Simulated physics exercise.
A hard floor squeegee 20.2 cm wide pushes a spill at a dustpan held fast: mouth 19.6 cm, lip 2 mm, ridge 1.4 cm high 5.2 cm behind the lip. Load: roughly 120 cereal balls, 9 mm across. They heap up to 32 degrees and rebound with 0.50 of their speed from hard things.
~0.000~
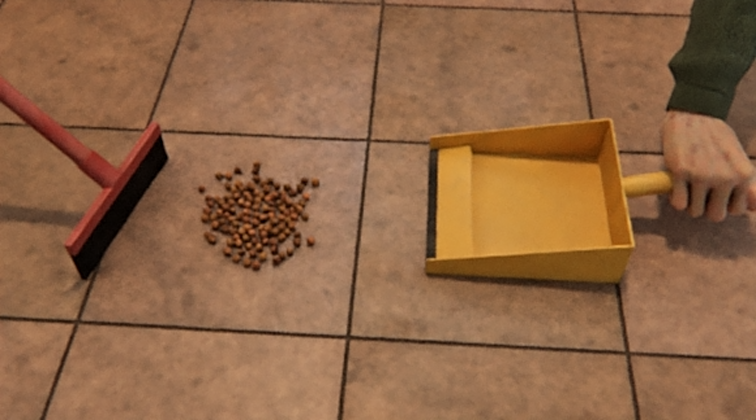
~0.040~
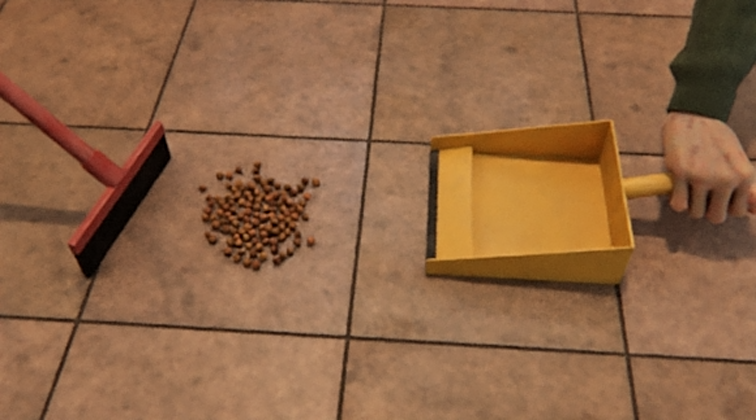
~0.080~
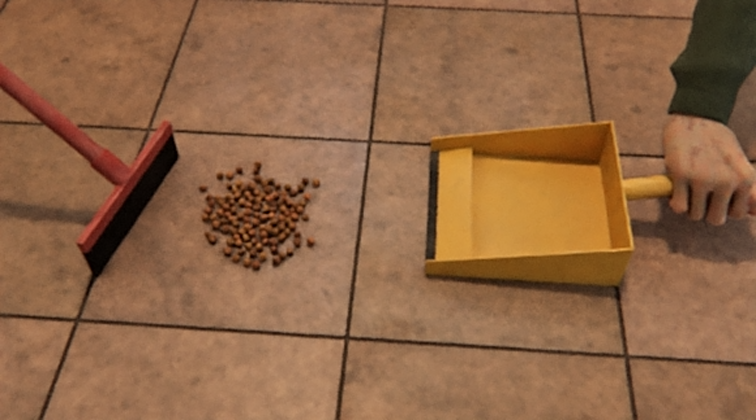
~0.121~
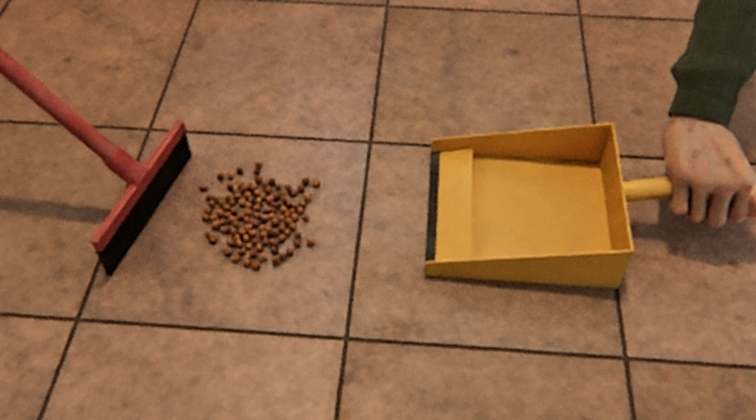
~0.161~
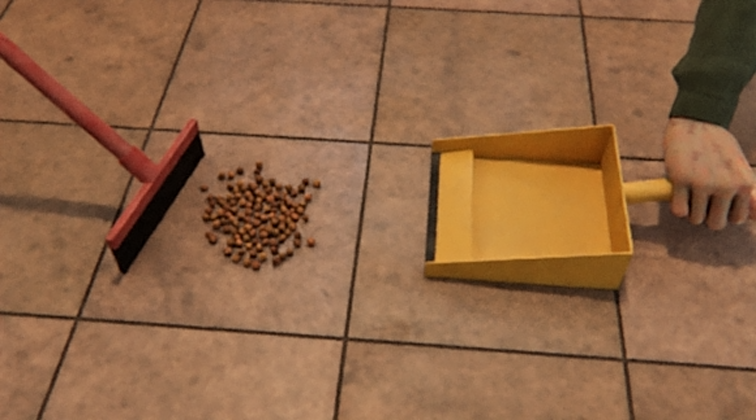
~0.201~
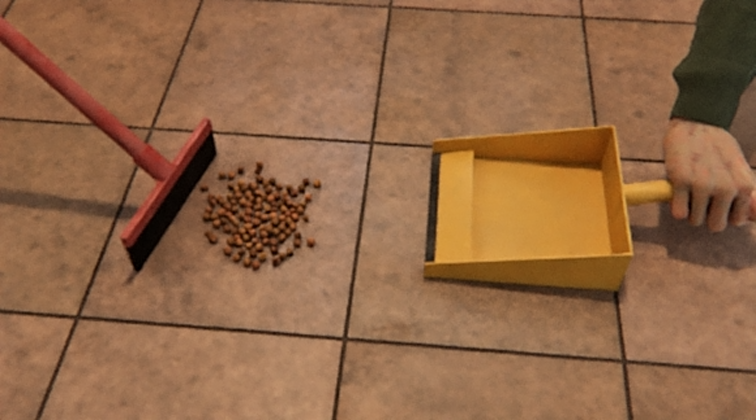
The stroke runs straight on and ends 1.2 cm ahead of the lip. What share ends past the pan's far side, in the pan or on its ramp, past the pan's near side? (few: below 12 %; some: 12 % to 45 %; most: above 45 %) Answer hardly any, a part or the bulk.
Far side: Hardly any, pan: Hardly any, near side: A part.
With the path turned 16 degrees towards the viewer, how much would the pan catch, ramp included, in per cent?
It would be near 30 per cent.
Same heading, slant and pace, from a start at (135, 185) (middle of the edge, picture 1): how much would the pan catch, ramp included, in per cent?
Some 0 per cent.
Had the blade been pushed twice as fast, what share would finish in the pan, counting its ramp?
In that case some 20 per cent.
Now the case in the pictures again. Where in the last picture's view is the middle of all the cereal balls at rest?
Around (409, 227).
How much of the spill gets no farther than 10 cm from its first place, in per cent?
Roughly 10 per cent.
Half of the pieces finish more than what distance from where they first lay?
About 18 cm.
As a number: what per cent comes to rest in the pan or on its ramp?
Roughly 5 per cent.
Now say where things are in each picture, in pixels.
In the first picture, blade from (72, 250) to (156, 131), moved 0.0 cm, 0 of the pieces shifted so far; middle of the pieces at (256, 215); pan at (534, 213).
In the second picture, blade from (75, 248) to (160, 130), moved 0.3 cm, 0 of the pieces shifted so far; middle of the pieces at (256, 215).
In the third picture, blade from (84, 247) to (168, 129), moved 1.2 cm, 0 of the pieces shifted so far; middle of the pieces at (257, 215).
In the fourth picture, blade from (98, 245) to (181, 128), moved 2.8 cm, 0 of the pieces shifted so far; middle of the pieces at (257, 215).
In the fifth picture, blade from (113, 244) to (194, 127), moved 4.3 cm, 0 of the pieces shifted so far; middle of the pieces at (257, 215).
In the sixth picture, blade from (127, 242) to (207, 126), moved 5.9 cm, 0 of the pieces shifted so far; middle of the pieces at (257, 215); pan at (534, 218). Its pace works out near 0.39 m/s, heading 11 degrees away from the viewer's side.
After 0.54 s, middle of the blade 18 cm from the lip; 0 % over the lip, far side 0 %, near side 5 %.
Then, at 0.77 s, middle of the blade 9 cm from the lip; 0 % over the lip, far side 0 %, near side 15 %.
After 1.11 s, middle of the blade 4 cm from the lip; 5 % over the lip, far side 0 %, near side 20 %.
At rest (1.4 s), far side 0 %, pan 5 %, near side 20 %, in front of the lip or behind the blade 75 %.
